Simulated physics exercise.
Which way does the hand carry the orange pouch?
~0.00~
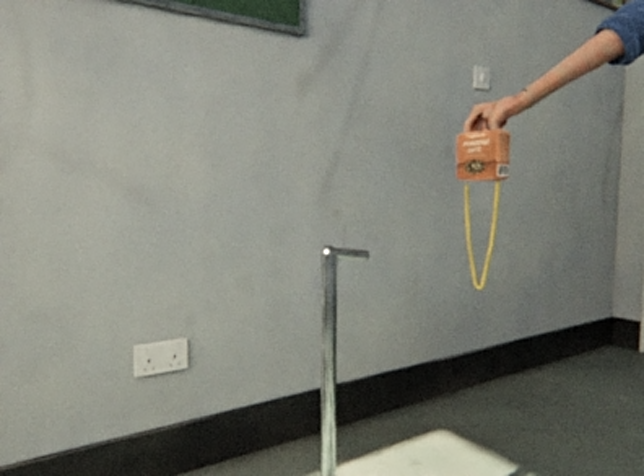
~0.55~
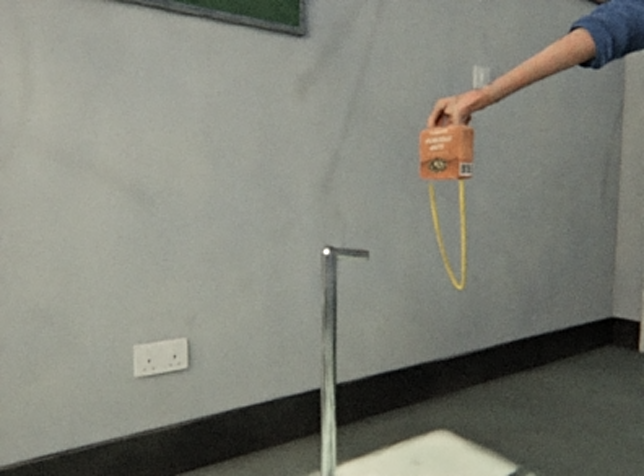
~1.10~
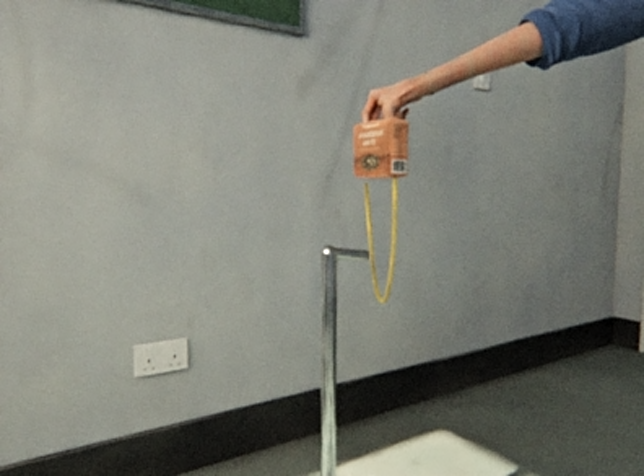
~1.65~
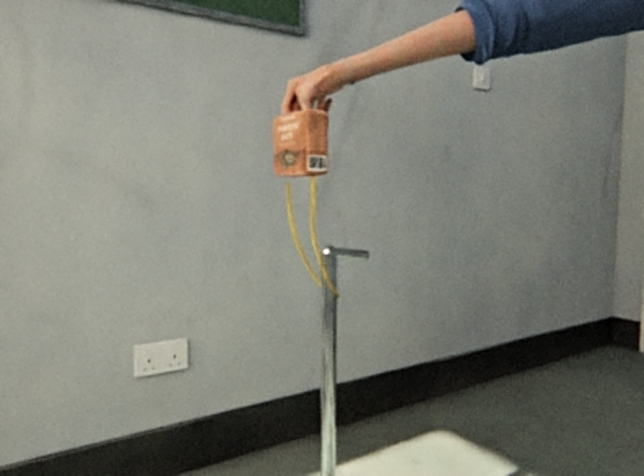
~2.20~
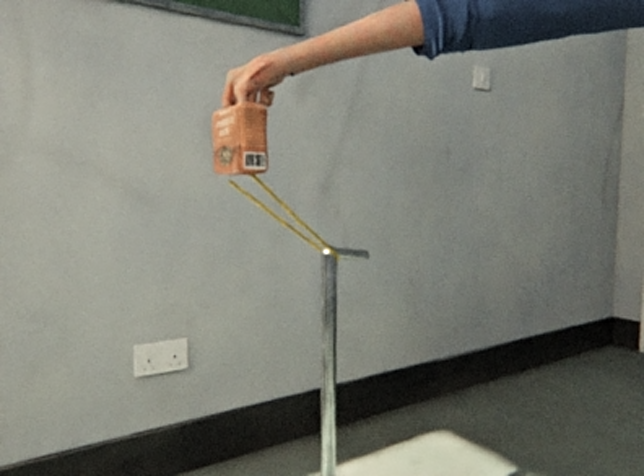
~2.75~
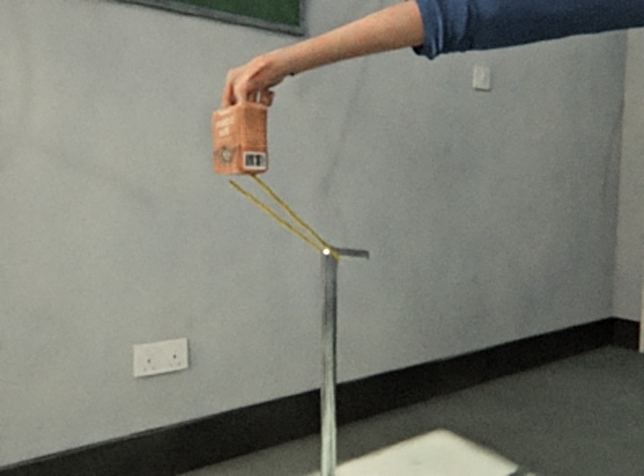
The hand carries the orange pouch to the left, across the top of the metal post.
A hand carries an orange pouch left past a metal post until its loop snags tight.
